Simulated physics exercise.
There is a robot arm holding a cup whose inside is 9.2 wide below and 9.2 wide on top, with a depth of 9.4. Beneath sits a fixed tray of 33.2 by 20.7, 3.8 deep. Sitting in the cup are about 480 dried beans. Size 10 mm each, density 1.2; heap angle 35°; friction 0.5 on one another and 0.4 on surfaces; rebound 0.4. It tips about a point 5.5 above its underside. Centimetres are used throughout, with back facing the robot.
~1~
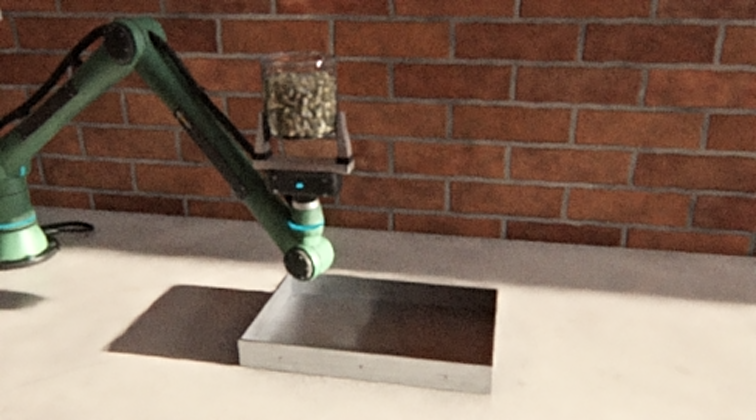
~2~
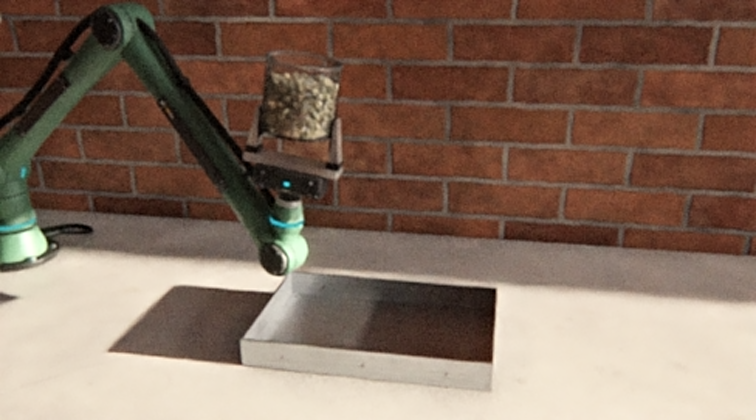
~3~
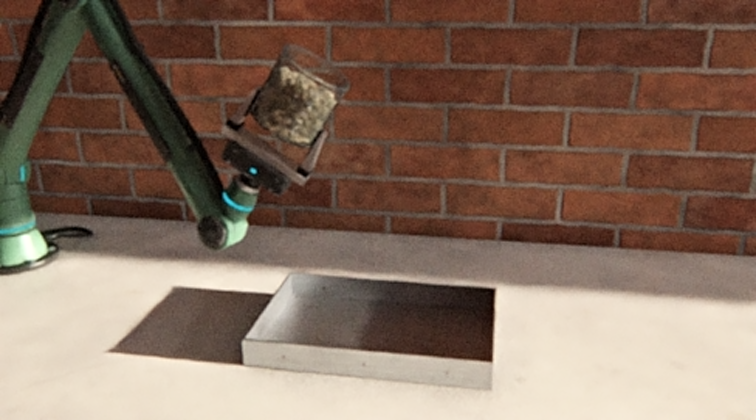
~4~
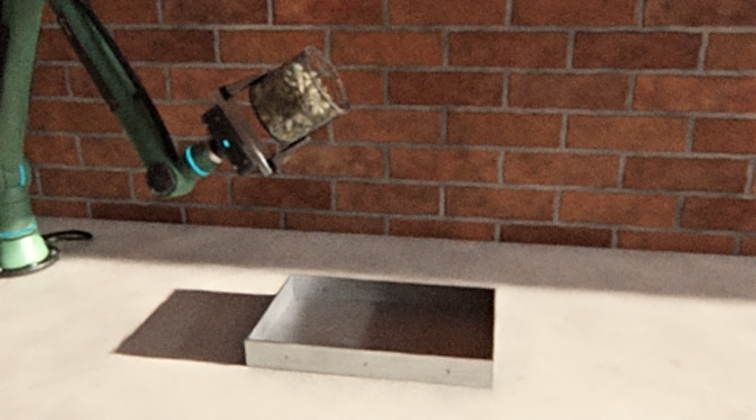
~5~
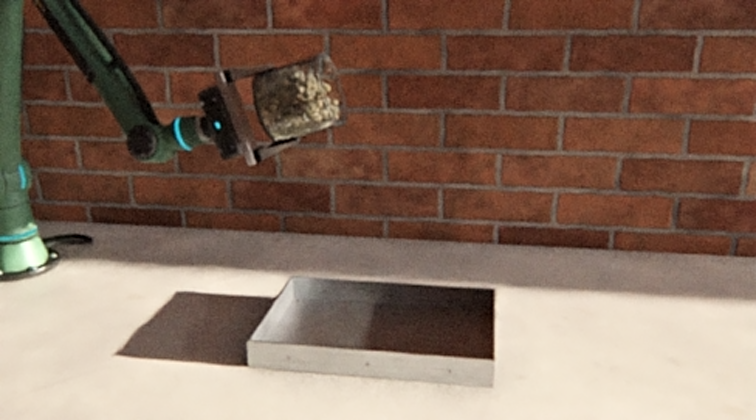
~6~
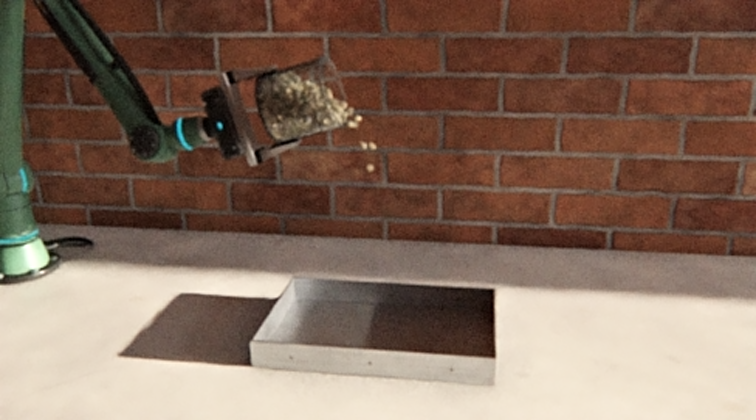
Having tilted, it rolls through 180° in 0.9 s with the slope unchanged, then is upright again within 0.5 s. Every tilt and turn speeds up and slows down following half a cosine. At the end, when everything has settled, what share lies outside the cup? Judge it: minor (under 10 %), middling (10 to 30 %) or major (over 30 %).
Judged middling.
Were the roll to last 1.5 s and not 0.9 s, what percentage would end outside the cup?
Around 15 %.
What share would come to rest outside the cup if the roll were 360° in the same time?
It would be roughly 15 percent.
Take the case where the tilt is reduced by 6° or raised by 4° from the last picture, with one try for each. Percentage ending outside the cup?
I'd expect some 5 per cent, then some 20 per cent.
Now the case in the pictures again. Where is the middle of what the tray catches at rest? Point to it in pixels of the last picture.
Near pixel (411, 331).
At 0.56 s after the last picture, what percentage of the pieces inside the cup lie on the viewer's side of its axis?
40 %.
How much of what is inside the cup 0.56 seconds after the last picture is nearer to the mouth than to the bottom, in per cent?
About 40 %.
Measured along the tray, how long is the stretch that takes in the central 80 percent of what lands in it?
Some 16 cm.
Then, 0.56 s after the last picture, tipped 74°, highest piece 40 above the table; 453 in the cup, 16 in the tray, 6 in flight or on a rim.
Then, 1.12 s after the last picture, tipped 44°, highest piece 39 above the table; 406 in the cup, 64 in the tray, 5 in flight or on a rim.
Then, 1.60 s after the last picture, upright, highest piece 40 above the table; 405 in the cup, 69 in the tray, 1 on the table or floor.
Then, 2.30 s after the last picture, upright, highest piece 40 above the table; 405 in the cup, 69 in the tray, 1 on the table or floor.
Final count, 405 in the cup, 69 in the tray, 1 on the table or floor. That is 15 % outside the cup.
